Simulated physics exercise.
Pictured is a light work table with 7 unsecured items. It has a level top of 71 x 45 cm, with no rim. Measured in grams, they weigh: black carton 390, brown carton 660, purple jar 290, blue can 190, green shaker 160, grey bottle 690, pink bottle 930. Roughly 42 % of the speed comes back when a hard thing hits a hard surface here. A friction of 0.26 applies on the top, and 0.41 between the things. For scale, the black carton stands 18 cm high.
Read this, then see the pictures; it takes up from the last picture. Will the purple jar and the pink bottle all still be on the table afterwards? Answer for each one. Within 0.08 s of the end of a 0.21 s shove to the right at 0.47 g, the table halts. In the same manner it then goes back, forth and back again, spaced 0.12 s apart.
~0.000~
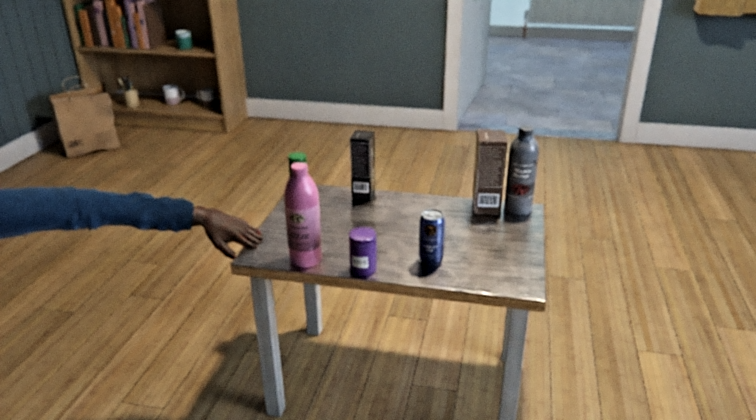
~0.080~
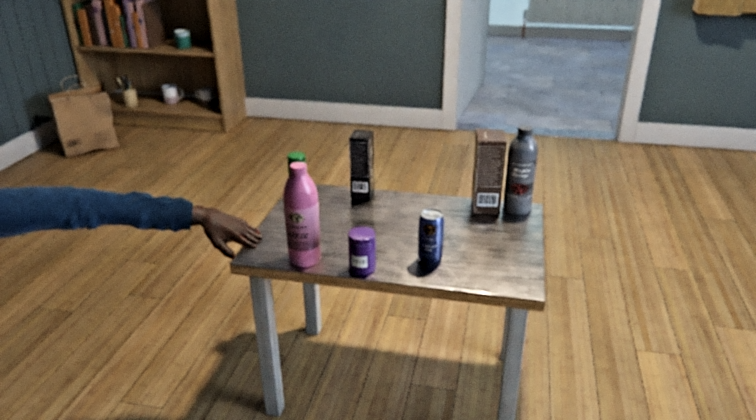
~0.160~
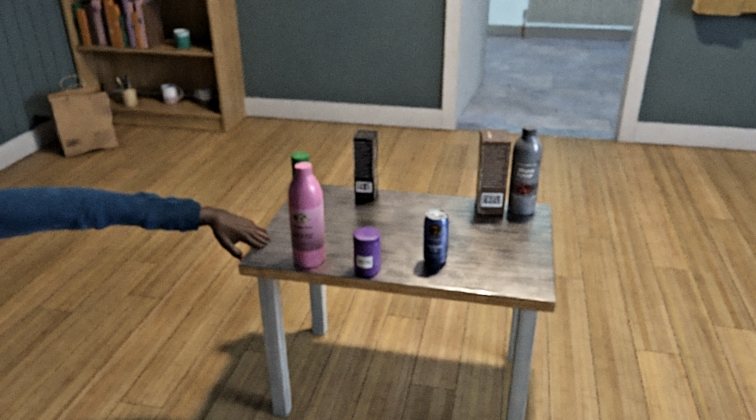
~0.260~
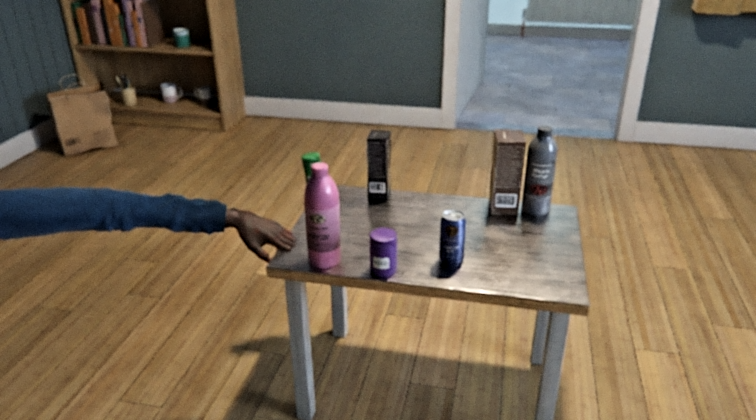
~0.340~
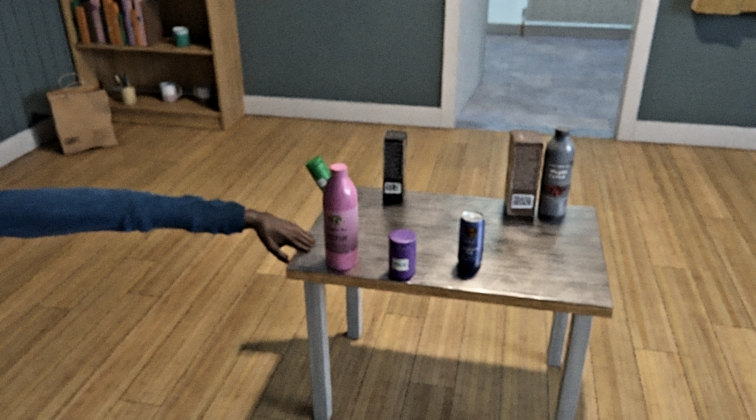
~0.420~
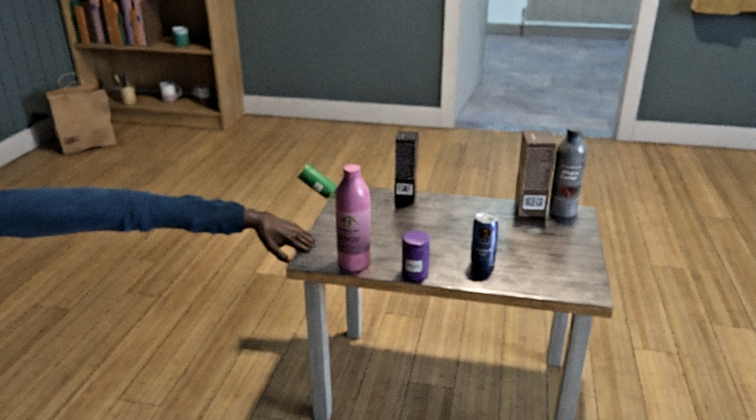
Purple jar: Yes; pink bottle: Yes.
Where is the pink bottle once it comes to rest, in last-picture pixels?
Roughly (323, 214).
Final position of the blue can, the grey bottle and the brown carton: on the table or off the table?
Once it all settles, the blue can stays on its surface, the grey bottle leaves its surface and the brown carton stays on its surface.
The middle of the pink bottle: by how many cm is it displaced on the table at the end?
Net shift near 6 cm.
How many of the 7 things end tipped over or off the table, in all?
Count: 2.
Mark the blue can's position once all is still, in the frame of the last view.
In the last view, its centre sits near (457, 238).
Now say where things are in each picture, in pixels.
Purple jar (363, 252); pink bottle (303, 214), in the first picture.
Blue can (431, 237), in the second picture.
Table shifted 2 cm; grey bottle (525, 169); black carton (366, 165), in the third picture.
Table shifted 9 cm; brown carton (506, 173) moved 4 cm, in the fourth picture.
Table shifted 14 cm; green shaker (322, 176) off the table; grey bottle (557, 171) moved 5 cm, in the fifth picture.
Table shifted 14 cm; purple jar (416, 255) moved 2 cm; pink bottle (353, 217) moved 2 cm, in the sixth picture.
After 0.82 s, purple jar moved 6 cm near (387, 252); pink bottle moved 5 cm near (323, 214); black carton moved 8 cm.
After 1.42 s, table shifted 11 cm; grey bottle now off the table; purple jar moved 6 cm near (434, 257); pink bottle moved 4 cm near (366, 218).
In the end (2.3 s), off the table, green shaker and grey bottle; not toppled but over 5 cm from the start, black carton, purple jar, blue can and pink bottle; the last one under 5 cm from the start. In the last view, purple jar near (392, 253), pink bottle near (323, 214).
